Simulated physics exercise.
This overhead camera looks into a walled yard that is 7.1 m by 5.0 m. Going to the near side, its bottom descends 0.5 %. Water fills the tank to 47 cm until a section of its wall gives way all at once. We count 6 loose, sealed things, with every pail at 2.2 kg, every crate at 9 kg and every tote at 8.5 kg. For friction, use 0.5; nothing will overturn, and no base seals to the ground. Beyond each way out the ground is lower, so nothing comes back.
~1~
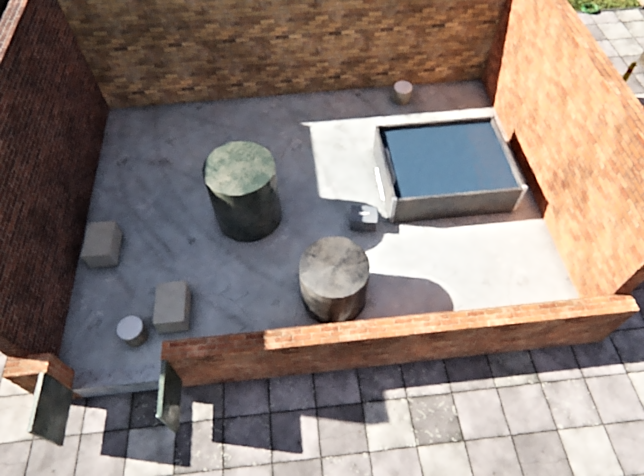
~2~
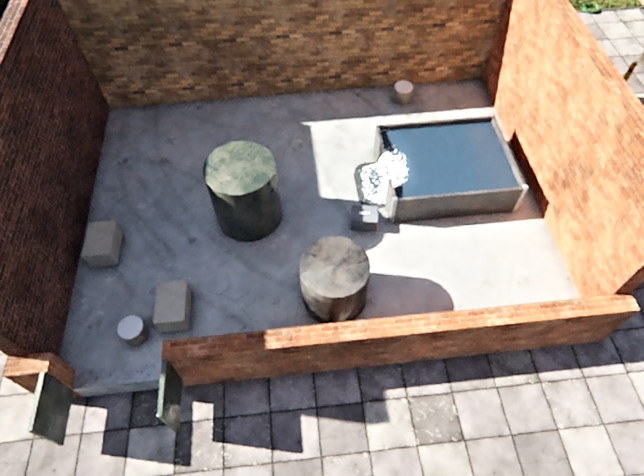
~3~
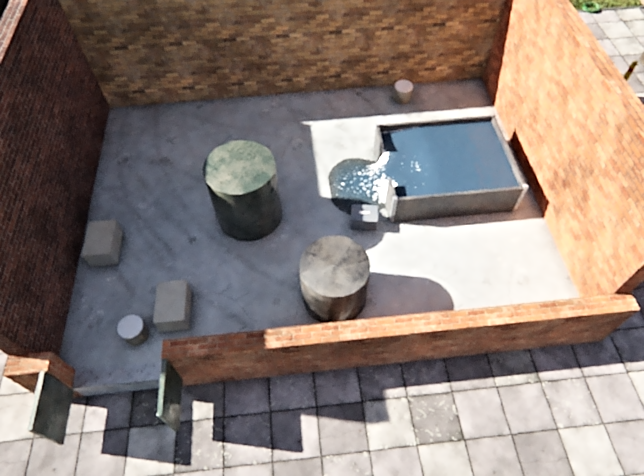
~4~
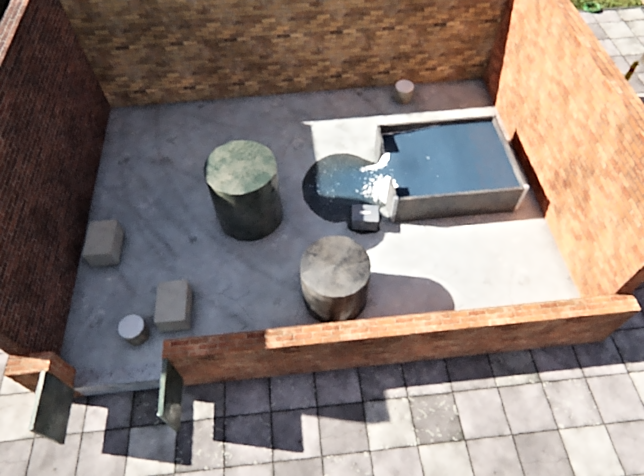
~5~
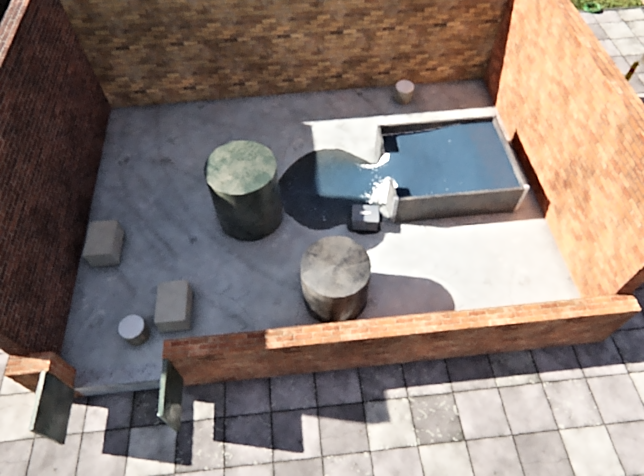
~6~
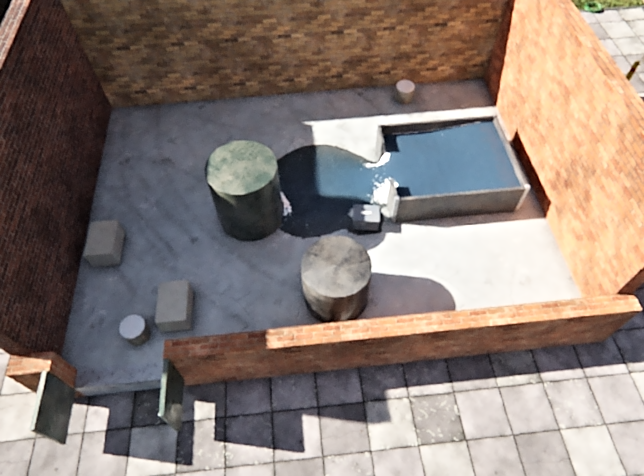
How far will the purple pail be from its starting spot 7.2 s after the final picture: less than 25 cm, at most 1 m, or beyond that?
Result: Long travel.
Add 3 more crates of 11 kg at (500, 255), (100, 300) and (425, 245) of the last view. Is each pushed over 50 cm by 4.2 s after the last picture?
Note, same order as listed: Inside the limit, inside the limit, inside the limit.
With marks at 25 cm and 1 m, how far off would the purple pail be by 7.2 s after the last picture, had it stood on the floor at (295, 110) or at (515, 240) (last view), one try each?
Try one, it covers a moderate distance; try two, it keeps its spot.
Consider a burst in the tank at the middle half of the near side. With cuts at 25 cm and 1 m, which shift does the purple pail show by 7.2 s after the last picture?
Had it gone that way, the purple pail would sit tight.
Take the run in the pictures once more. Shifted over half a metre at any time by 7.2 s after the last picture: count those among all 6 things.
All told, that gives 4.
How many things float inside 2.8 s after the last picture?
Tally: 1 of them.
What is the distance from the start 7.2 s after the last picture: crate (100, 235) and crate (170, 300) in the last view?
In turn: 80 cm, 100 cm.
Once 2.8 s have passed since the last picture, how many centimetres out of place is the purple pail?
Close to 200 cm.
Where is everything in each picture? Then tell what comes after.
In the first frame, the purple pail is out of sight; 2.8 m2 under water; 0 of 6 have shifted.
In the second frame, the purple pail is out of sight; 3.2 m2 under water; 0 of 6 have shifted.
In the third frame, the purple pail is out of sight; water covers 3.6 m2; 0 of 6 have shifted.
In the fourth frame, the purple pail is out of sight; water covers 4.3 m2; 0 of 6 have shifted.
In the fifth frame, the purple pail is out of sight; 4.9 m2 under water; 0 of 6 have shifted.
In the sixth frame, the purple pail is out of sight; water covers 5.6 m2; 0 of 6 have shifted.
Then, 0.9 s after the last picture the purple pail is near (171, 169), 0.9 m from its start, aground; 0 of 6 are out; 0 afloat.
Then, 2.8 s after the last picture the purple pail is near (105, 180), 2.0 m from its start, afloat; 0 of 6 are out; 1 afloat.
Then, 4.8 s after the last picture the purple pail is near (109, 216), 1.9 m from its start, afloat; 0 of 6 are out; 4 afloat.
Then, 7.2 s after the last picture the purple pail is near (154, 244), 1.7 m from its start, afloat; 0 of 6 are out; 4 afloat.
